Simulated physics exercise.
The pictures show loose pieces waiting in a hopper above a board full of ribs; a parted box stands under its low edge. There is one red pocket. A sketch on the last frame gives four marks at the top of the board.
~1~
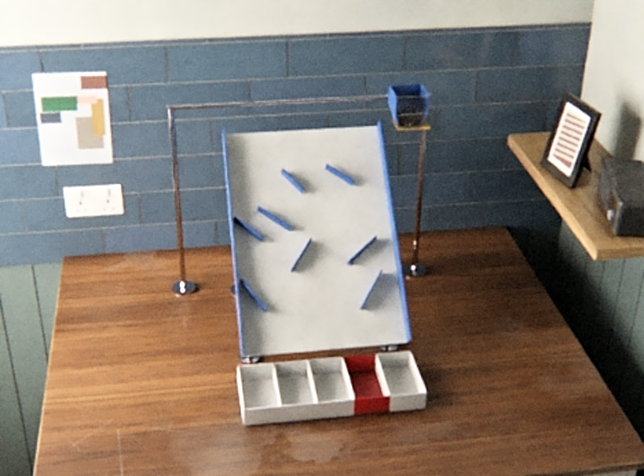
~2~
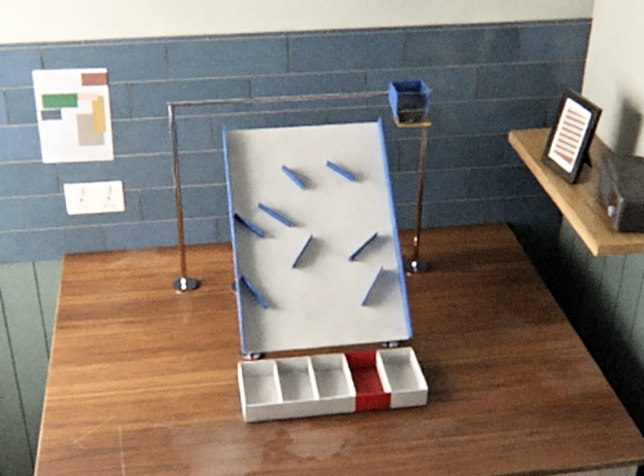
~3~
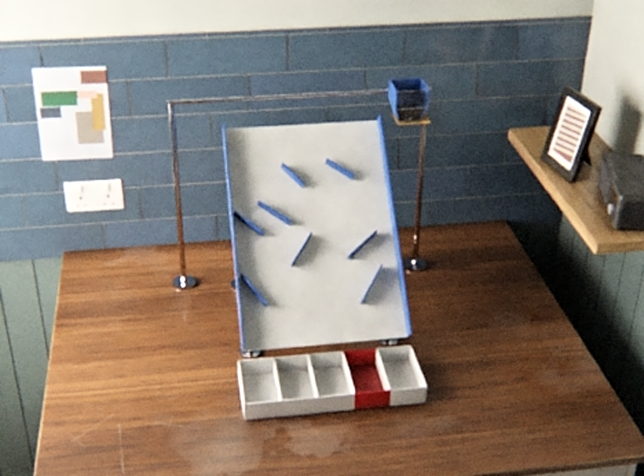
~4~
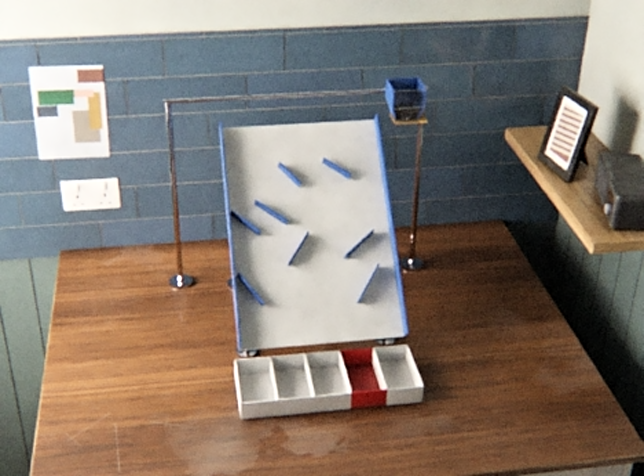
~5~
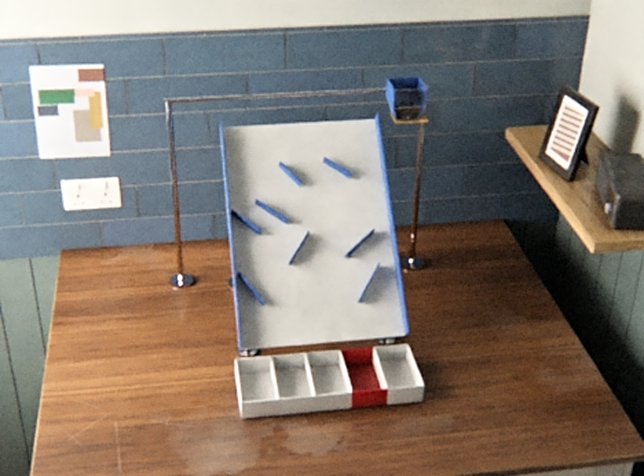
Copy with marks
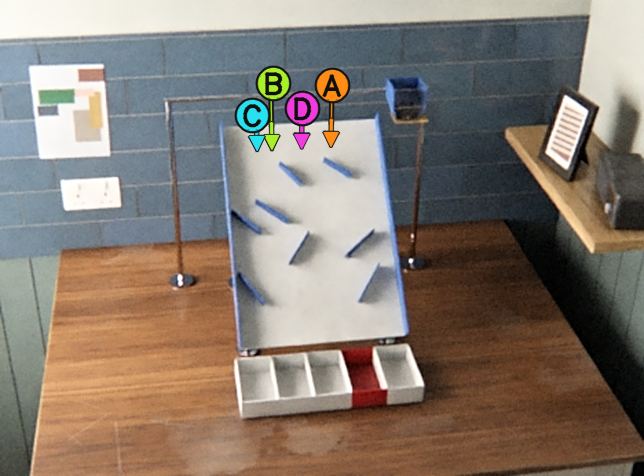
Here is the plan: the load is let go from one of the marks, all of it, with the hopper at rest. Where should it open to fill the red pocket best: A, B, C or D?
D beats the others.
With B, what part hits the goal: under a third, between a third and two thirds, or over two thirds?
It is under a third.
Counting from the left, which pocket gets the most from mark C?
The second.
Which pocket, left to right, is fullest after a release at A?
The fifth from the left.
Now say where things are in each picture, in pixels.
The first picture shows hopper at (406, 120), black beans, door shut.
The second picture shows ribs (283, 165) to (304, 186), (327, 161) to (354, 178), (235, 213) to (264, 234).
The third picture shows ribs (258, 201) to (291, 222), (293, 263) to (312, 232), (349, 256) to (377, 230).
The fourth picture shows ribs (238, 273) to (264, 303), (359, 301) to (379, 264).
The fifth picture shows red pocket at (370, 397), number 4 of 5 from the left.
On the marked copy, mark A meets the board at (330, 141); mark B meets the board at (271, 144); mark C meets the board at (257, 145); mark D meets the board at (301, 143).
With A, a small part in the red pocket, about half in other pockets, about a third held on the board.
With B, a small part in the red pocket, about half in other pockets, about a quarter held on the board, a small part outside the box.
With C, a small part in the red pocket, about two thirds in other pockets, about a quarter held on the board.
With D, about a third in the red pocket, about a third in other pockets, a stray few held on the board, about a quarter outside the box.
